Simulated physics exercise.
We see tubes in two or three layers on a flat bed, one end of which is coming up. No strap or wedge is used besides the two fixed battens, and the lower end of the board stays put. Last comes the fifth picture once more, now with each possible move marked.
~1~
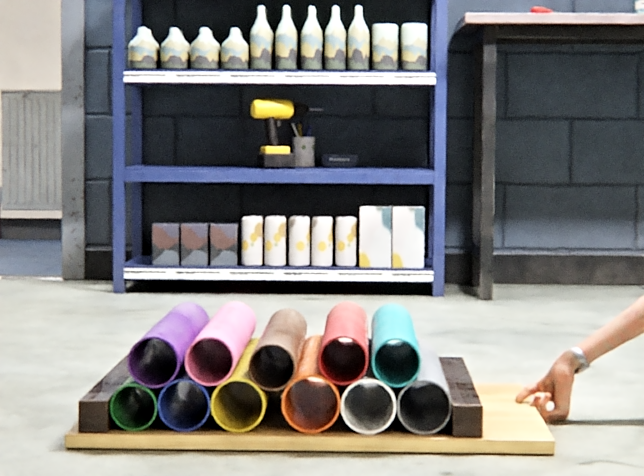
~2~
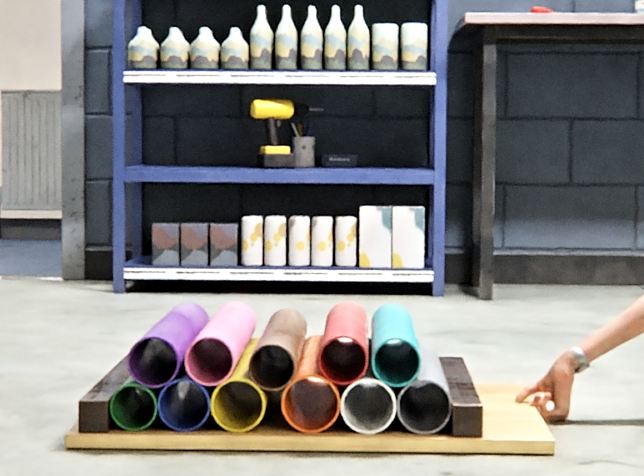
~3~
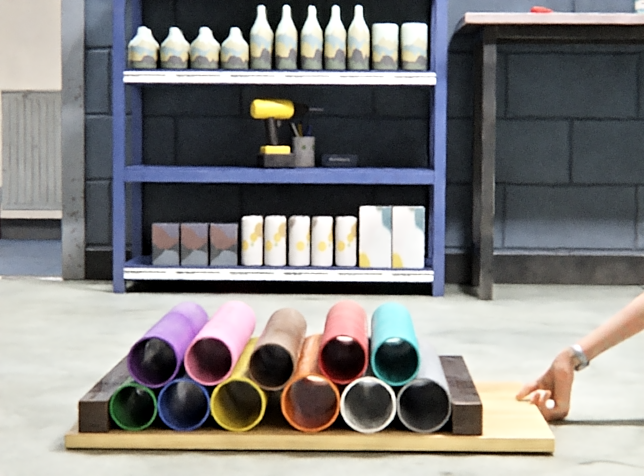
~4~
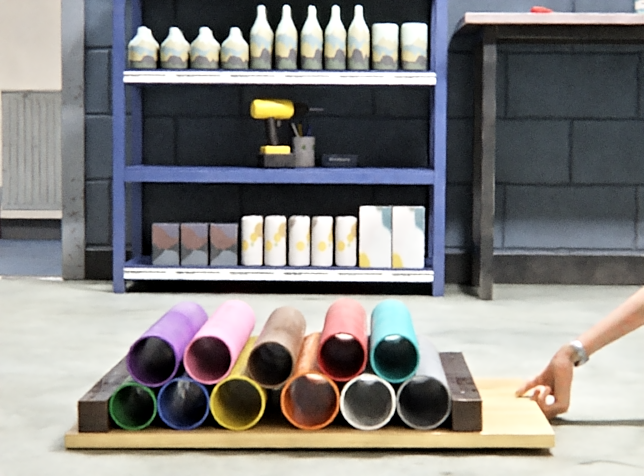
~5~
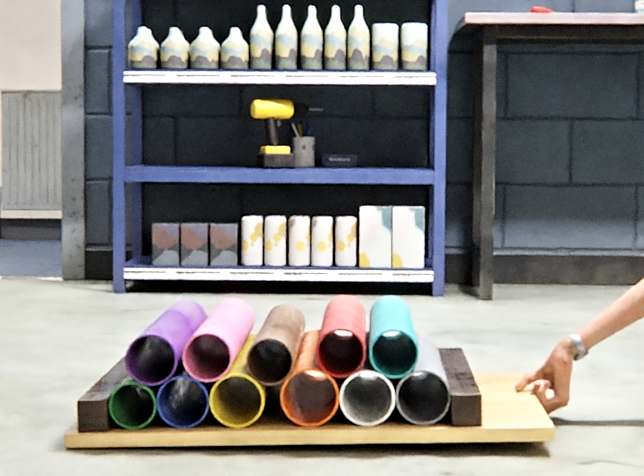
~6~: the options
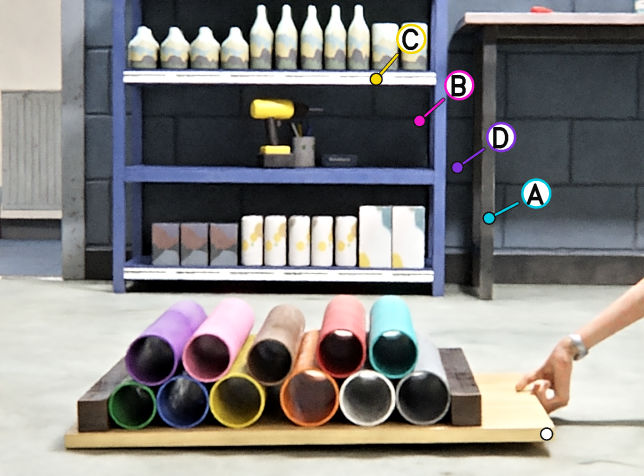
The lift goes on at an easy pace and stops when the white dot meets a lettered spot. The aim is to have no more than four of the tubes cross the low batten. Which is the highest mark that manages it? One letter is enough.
The answer is mark A.
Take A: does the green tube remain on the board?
Yes, with A.
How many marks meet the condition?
The number is one.
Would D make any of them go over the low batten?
Yes, at D.
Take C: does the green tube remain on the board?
The green tube: Yes.
On the marked copy, A at (489, 218); B at (420, 121); C at (376, 79); D at (457, 167); the white dot at (546, 434).
Following A. Soon after the start, board at 21°.
Later, board at 28°.
In the end, board at 28°, three over the low batten (purple, pink, brown).
As for the rest, B five over the low batten; C five over the low batten; D five over the low batten.
